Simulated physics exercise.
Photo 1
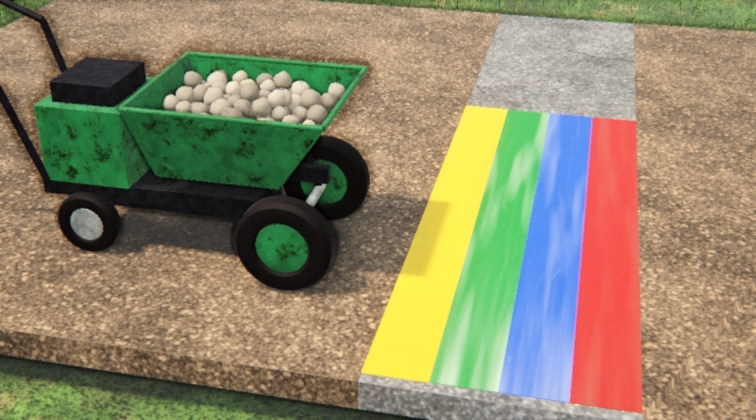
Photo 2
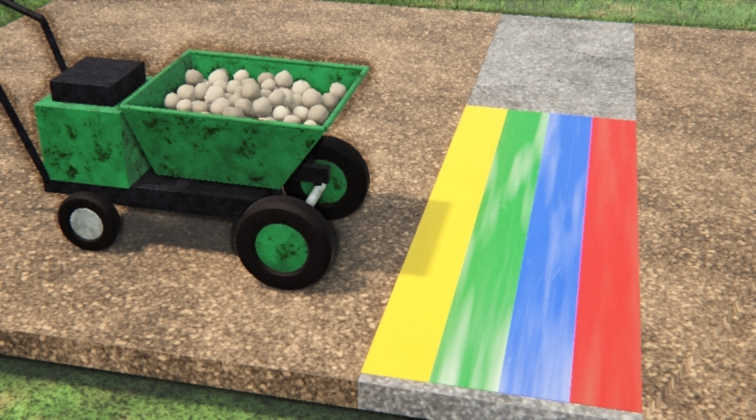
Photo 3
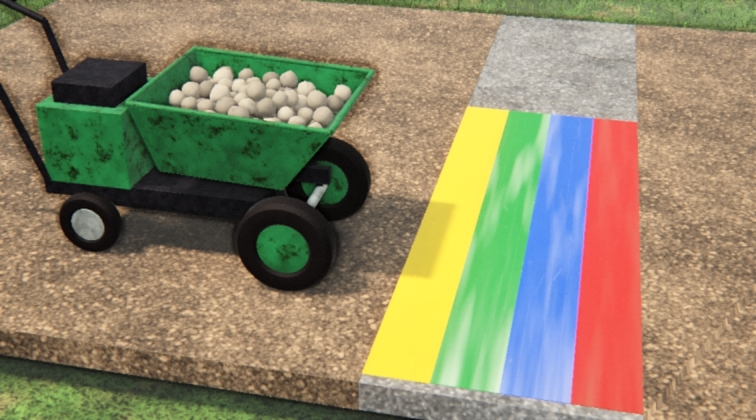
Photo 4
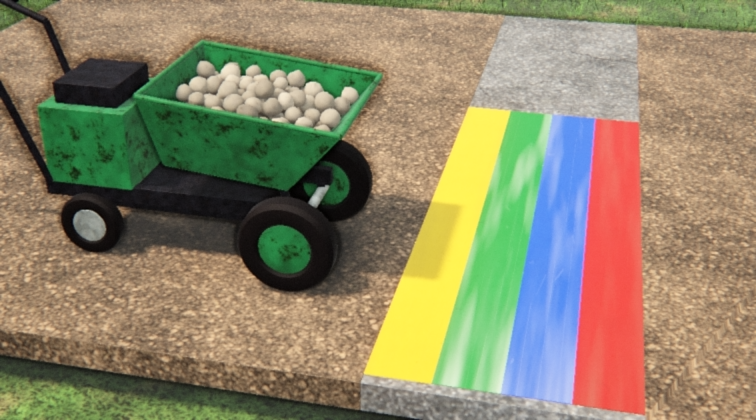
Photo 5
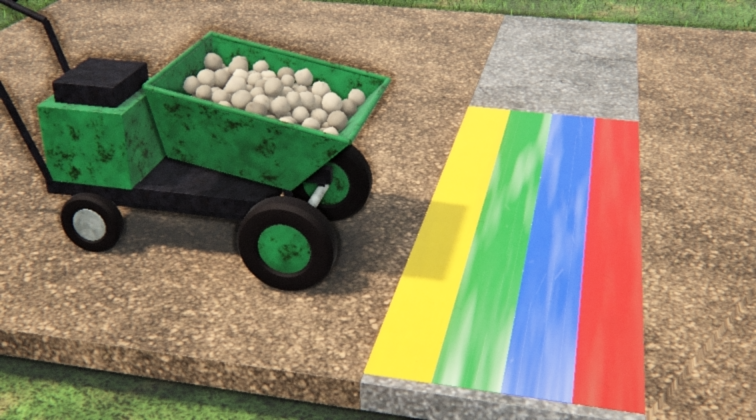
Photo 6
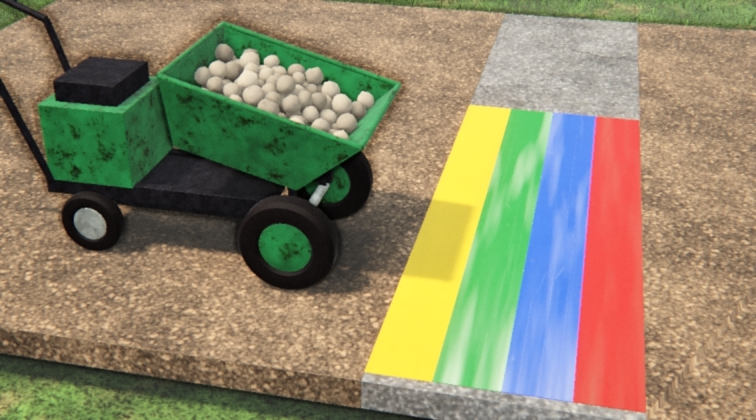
Green skip of a small barrow loaded with pale pebbles starting level, then slowly tilting forward to the right beside a striped pad.
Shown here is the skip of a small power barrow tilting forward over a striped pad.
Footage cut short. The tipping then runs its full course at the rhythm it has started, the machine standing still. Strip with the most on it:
Green strip.
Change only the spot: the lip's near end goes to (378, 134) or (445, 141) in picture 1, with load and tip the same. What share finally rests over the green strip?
You'd get around 20 in a hundred, then 0 in a hundred.
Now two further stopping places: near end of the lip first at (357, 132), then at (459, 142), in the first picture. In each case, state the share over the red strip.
First spot 10 per cent, second spot 40 per cent.
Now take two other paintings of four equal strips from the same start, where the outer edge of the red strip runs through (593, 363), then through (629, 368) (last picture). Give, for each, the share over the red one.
First case 10 per cent, second case 10 per cent.
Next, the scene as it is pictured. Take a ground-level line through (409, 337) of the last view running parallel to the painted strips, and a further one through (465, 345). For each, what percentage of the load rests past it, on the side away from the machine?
About 80 % and 50 %.
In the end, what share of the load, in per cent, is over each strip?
Estimated shares: Yellow strip 10 %, green strip 35 %, blue strip 20 %, red strip 10 %.
Soon after the last picture, skip tipped steeply; all in the skip.
A little later, skip tipped right over; most in the skip; a small part over the yellow strip; a small part over the green strip; a stray few falling.
Later still, skip tipped right over; about a quarter in the skip; a small part over the yellow strip; about a third over the green strip; about a quarter over the blue strip; a small part over the red strip; a stray few off the paint.
At rest, skip tipped right over; about a quarter in the skip; a small part over the yellow strip; about a third over the green strip; about a quarter over the blue strip; a small part over the red strip; a small part off the paint.
